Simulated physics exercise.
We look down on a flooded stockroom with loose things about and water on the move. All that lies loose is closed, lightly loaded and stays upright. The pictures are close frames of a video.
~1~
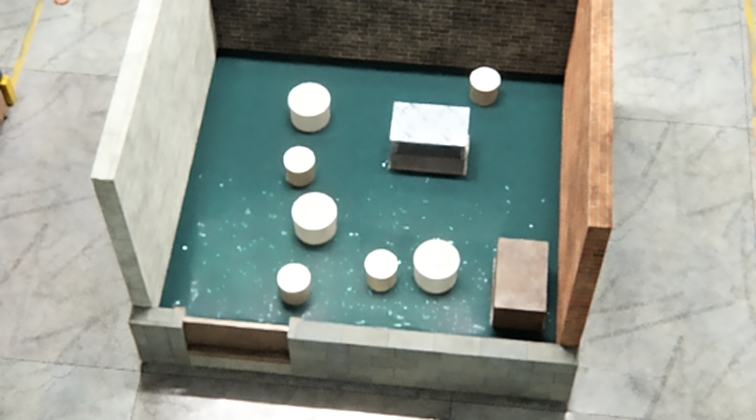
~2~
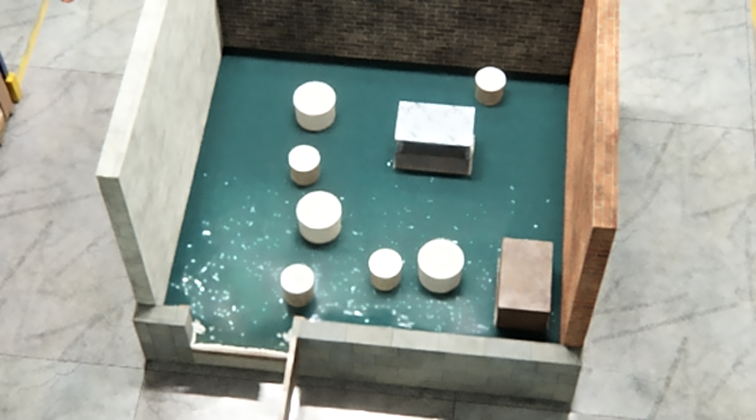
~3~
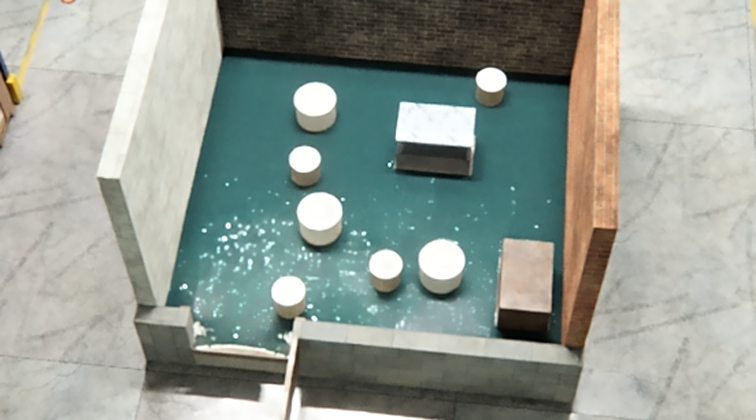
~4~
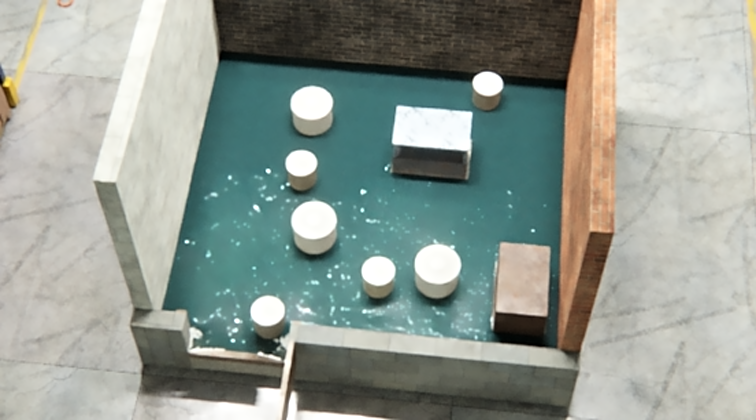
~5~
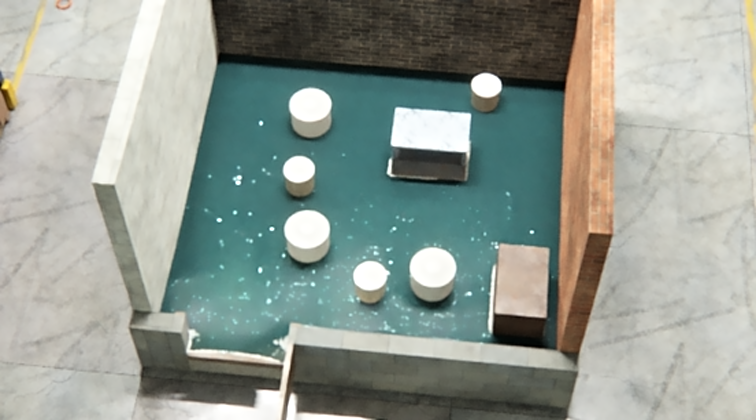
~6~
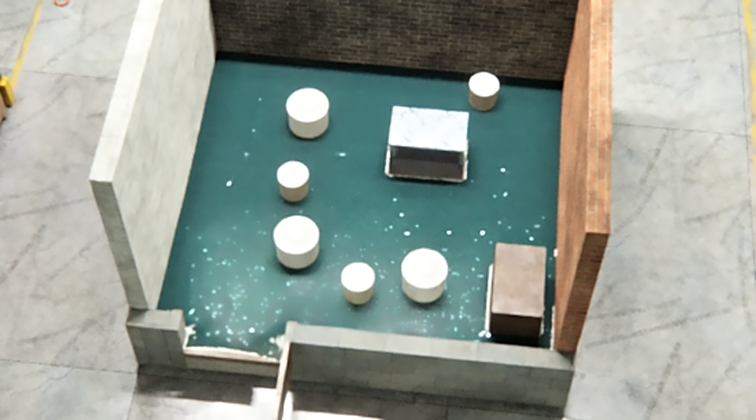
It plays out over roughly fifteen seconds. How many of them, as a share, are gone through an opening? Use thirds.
That comes to two thirds or more.
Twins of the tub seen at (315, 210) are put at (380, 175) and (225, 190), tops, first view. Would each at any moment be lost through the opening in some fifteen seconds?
In turn: Through, gone.
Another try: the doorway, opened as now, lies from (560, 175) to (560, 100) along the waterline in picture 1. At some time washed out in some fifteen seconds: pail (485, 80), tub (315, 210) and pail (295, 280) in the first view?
In that order: Gone, still in, kept in.
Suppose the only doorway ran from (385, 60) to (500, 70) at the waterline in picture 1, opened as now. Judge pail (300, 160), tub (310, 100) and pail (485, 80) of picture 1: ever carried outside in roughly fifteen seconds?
One after the other: Out, gone, out.
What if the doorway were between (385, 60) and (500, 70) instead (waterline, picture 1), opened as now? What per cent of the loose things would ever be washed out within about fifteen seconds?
Roughly 70 per cent.
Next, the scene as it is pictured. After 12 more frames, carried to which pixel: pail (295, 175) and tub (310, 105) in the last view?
Close to (237, 259) and (280, 147).
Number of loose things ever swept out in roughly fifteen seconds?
It comes to 5.
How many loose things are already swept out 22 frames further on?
I count 5.
A moment on, 1 of 7 are out; 6 afloat.
Next, 3 of 7 are out; 4 afloat.
Later, 5 of 7 are out; 2 afloat.
In the end, 5 of 7 are out; 2 afloat.
